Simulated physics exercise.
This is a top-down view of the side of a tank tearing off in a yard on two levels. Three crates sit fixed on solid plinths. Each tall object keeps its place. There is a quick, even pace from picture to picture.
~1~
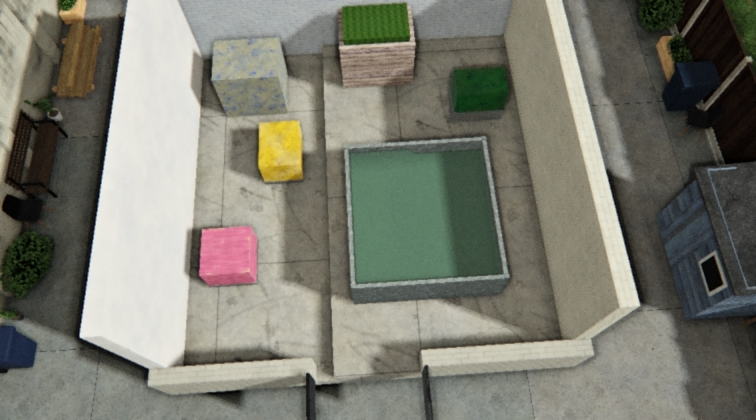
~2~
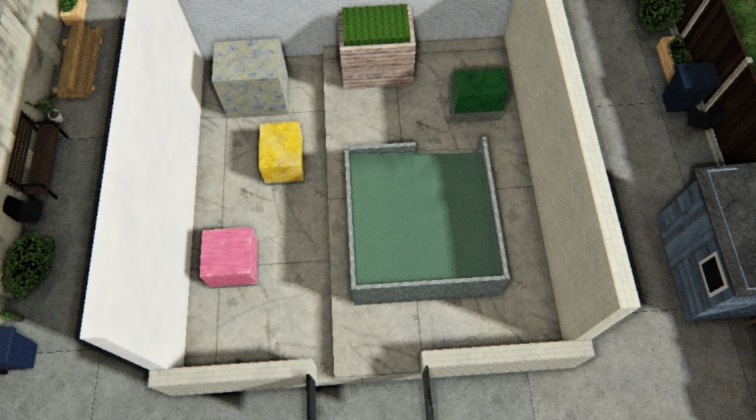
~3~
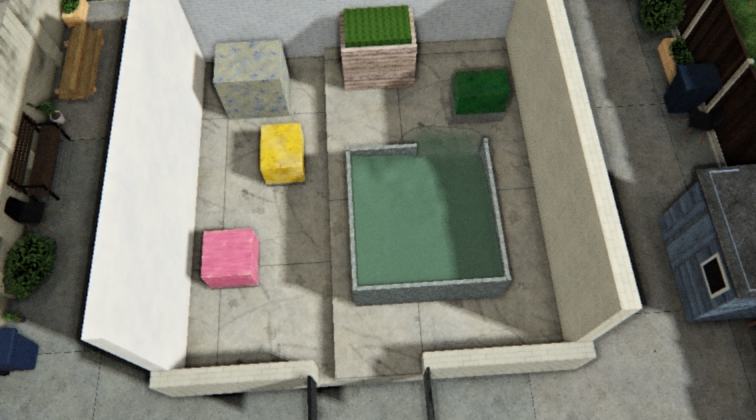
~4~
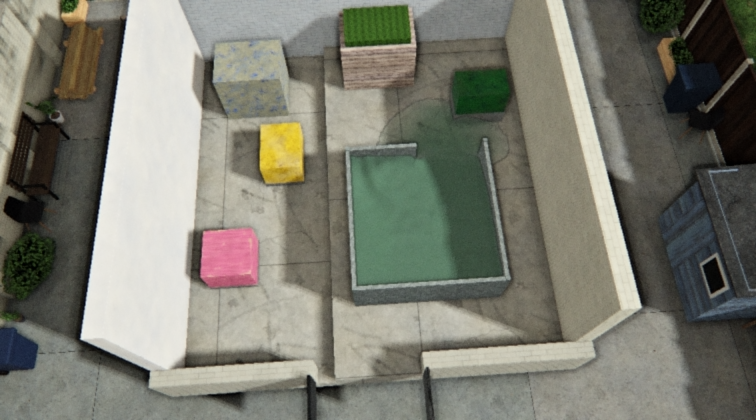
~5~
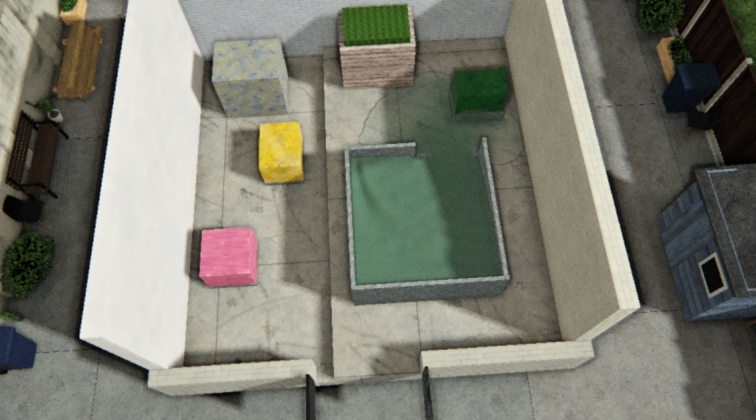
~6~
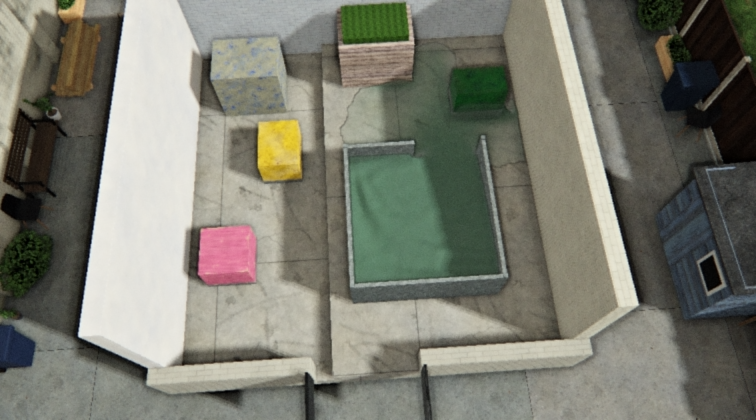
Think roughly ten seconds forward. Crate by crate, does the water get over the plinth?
Outcome: The green crate will have water on it; the pink crate will have water on it; the yellow crate will have water on it.
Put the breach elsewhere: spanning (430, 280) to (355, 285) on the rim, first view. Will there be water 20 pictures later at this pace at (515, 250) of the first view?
Submerged.
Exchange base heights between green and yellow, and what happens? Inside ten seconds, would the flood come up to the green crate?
Well, the green one is inundated then.
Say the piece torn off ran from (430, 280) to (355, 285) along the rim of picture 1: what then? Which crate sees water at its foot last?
My pick is the crate marked yellow.
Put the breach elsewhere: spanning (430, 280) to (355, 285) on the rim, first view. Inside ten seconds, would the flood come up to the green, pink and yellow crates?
Then: Green escapes it, pink is spared, yellow stays dry.
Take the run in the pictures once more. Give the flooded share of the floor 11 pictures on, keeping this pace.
That works out to some 45 in a hundred.
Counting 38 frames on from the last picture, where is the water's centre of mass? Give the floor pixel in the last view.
Somewhere near (376, 178).
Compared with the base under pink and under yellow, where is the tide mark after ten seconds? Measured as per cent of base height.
Roughly 300 and 270 per cent respectively.
A moment on, water covers 25 % of the floor; the green crate water round its plinth, the pink crate not reached, the yellow crate water round its plinth.
Next, water covers 45 % of the floor; the green crate water round its plinth, the pink crate not reached, the yellow crate water round its plinth.
Then, water covers 65 % of the floor; the green crate water round its plinth, the pink crate not reached, the yellow crate water round its plinth.
Later, water covers 95 % of the floor; the green crate water round its plinth, the pink crate water round its plinth, the yellow crate water round its plinth.
In the end, water covers 95 % of the floor; the green crate was topped, the pink crate was topped, the yellow crate was topped.
